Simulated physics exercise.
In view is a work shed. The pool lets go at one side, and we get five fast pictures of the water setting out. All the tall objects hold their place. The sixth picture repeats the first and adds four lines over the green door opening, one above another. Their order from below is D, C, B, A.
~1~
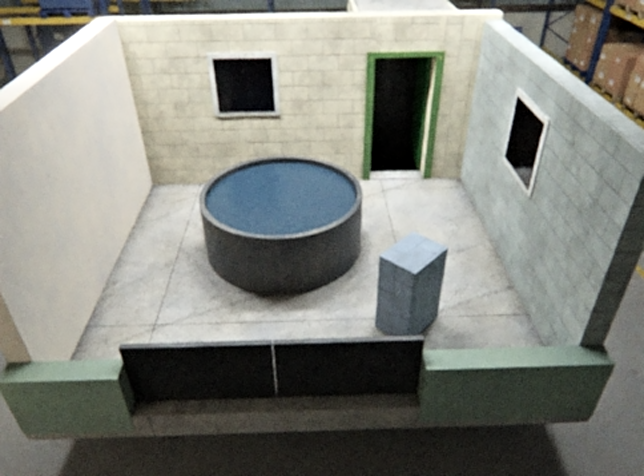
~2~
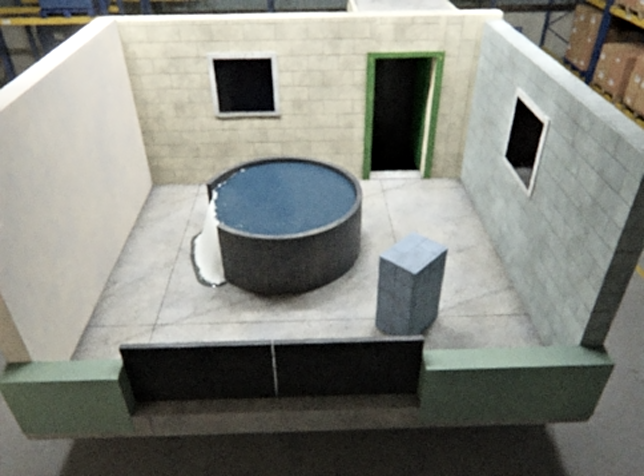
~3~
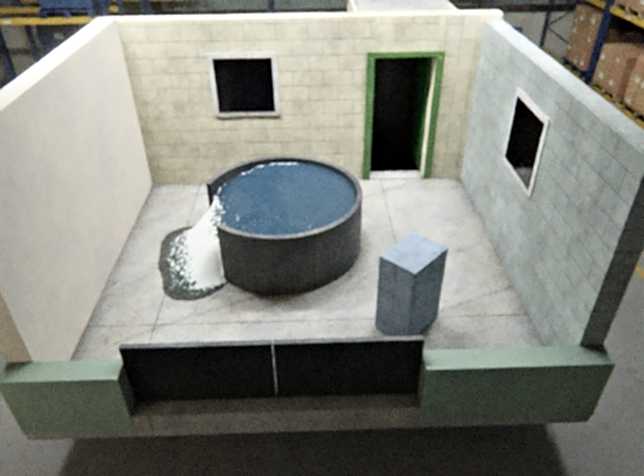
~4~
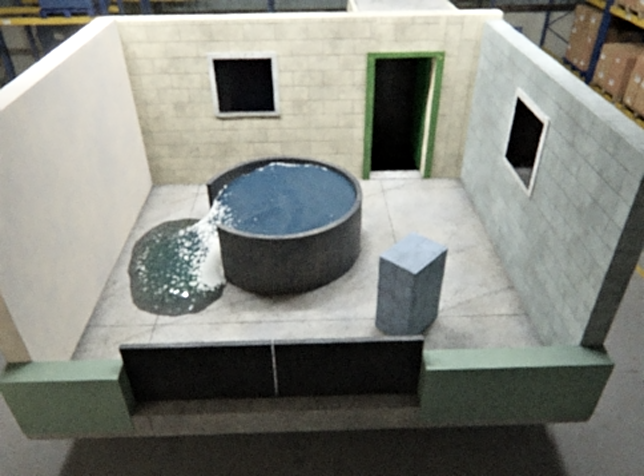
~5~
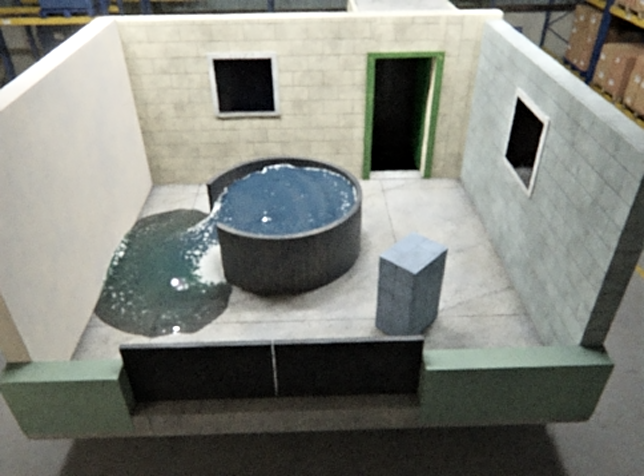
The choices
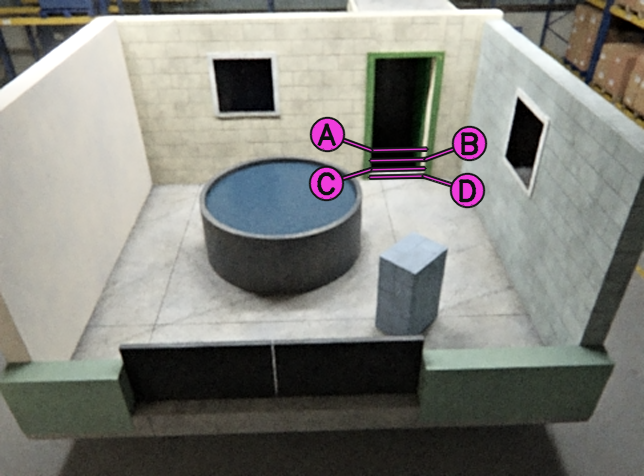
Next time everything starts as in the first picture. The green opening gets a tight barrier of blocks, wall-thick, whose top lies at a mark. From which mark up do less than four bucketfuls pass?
C will do.
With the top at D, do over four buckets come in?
Yes.
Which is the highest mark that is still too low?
That is mark D.
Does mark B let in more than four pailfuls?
No, not at all.
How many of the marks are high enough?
Three.
In magenta, A at (399, 149); B at (398, 160); C at (397, 169); D at (396, 176); from the bottom up D, C, B, A.
With A, nothing gets over.
With B, nothing gets over.
With C, a splash gets over, under a bucket.
With D, some 20 bucketfuls get in.
